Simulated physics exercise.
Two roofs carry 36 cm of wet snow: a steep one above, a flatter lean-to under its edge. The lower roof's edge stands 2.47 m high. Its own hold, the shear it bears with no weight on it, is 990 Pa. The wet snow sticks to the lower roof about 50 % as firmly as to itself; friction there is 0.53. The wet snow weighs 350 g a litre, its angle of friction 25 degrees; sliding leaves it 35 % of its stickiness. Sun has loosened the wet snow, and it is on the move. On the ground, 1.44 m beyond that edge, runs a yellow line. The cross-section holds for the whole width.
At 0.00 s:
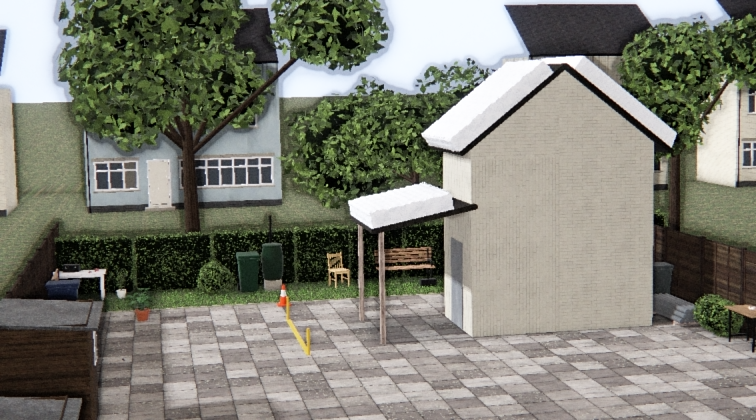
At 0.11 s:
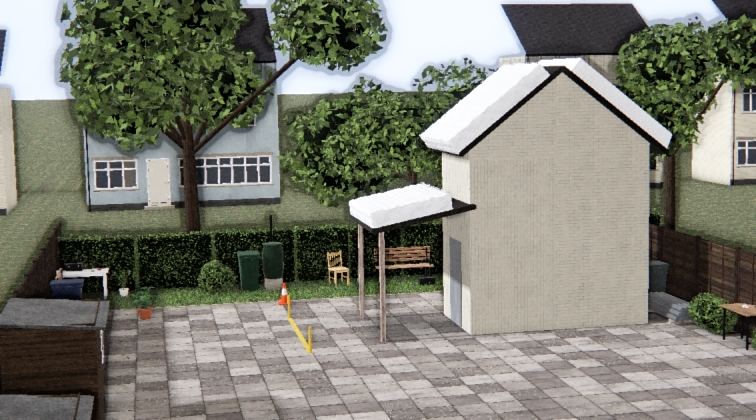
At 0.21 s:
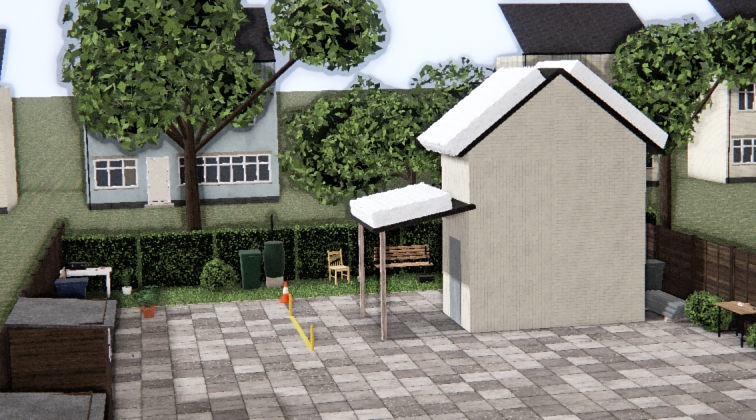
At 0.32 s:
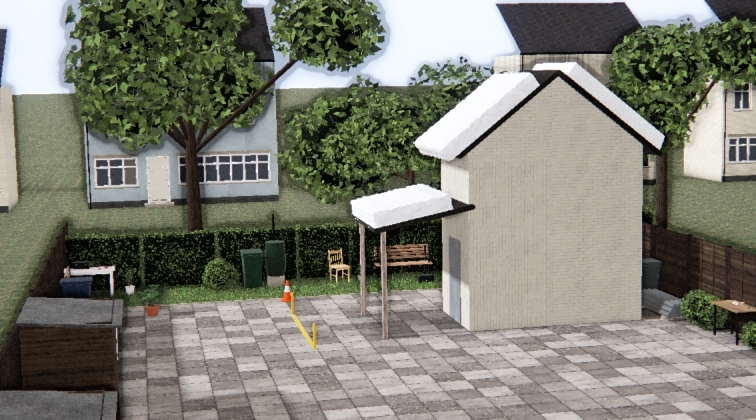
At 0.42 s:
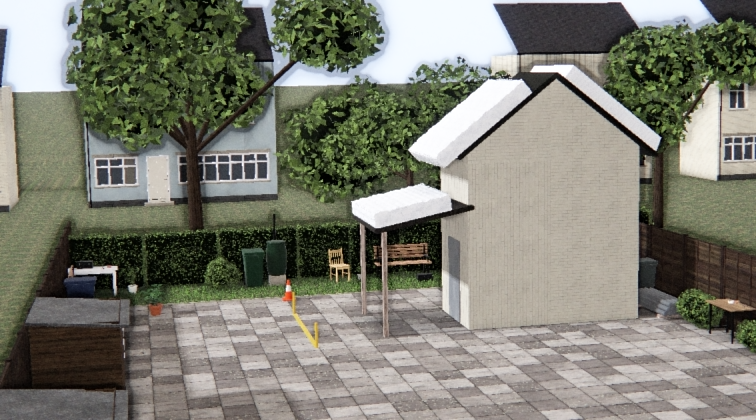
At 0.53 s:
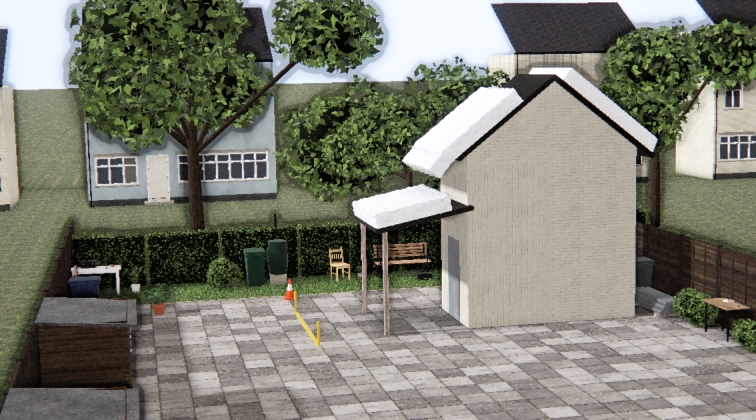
A pale, narrow building with thick white snow on its steep roof stands right of centre in a paved yard, seen from a raised, steady viewpoint. A snow-covered lean-to on posts adjoins its left side, near an orange cone and yellow ground line, with hedge, trees and houses behind. The upper snow slides leftward down the slope, slowly then faster, jutting past the eave above the lean-to and starting to crack.
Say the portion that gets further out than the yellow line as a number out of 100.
The portion that gets further out than the yellow line is near 21 %.
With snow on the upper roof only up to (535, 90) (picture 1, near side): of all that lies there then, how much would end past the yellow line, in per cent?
Then about 8 %.
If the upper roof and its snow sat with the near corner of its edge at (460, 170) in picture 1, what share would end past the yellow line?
It would be near 12 %.
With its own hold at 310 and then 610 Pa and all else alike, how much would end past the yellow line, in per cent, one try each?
In that order: 45 %, 35 %.
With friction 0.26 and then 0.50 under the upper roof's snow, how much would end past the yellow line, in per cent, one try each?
In turn about 14 %, 0 %.
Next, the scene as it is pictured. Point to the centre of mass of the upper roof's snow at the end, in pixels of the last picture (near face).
Near (345, 283).
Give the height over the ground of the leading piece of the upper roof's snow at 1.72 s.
Roughly 0.6 m.
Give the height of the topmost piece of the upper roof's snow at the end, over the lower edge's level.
Some 0.9 m.
After 1.07 s, none is below the lower edge and 0 % is past the line.
After 1.72 s, 23 % is below the lower edge and 1 % is past the line.
After 2.36 s, 46 % is below the lower edge and 20 % is past the line.
After 3.00 s, 46 % is below the lower edge and 21 % is past the line.
After 3.20 s, 46 % is below the lower edge and 21 % is past the line.
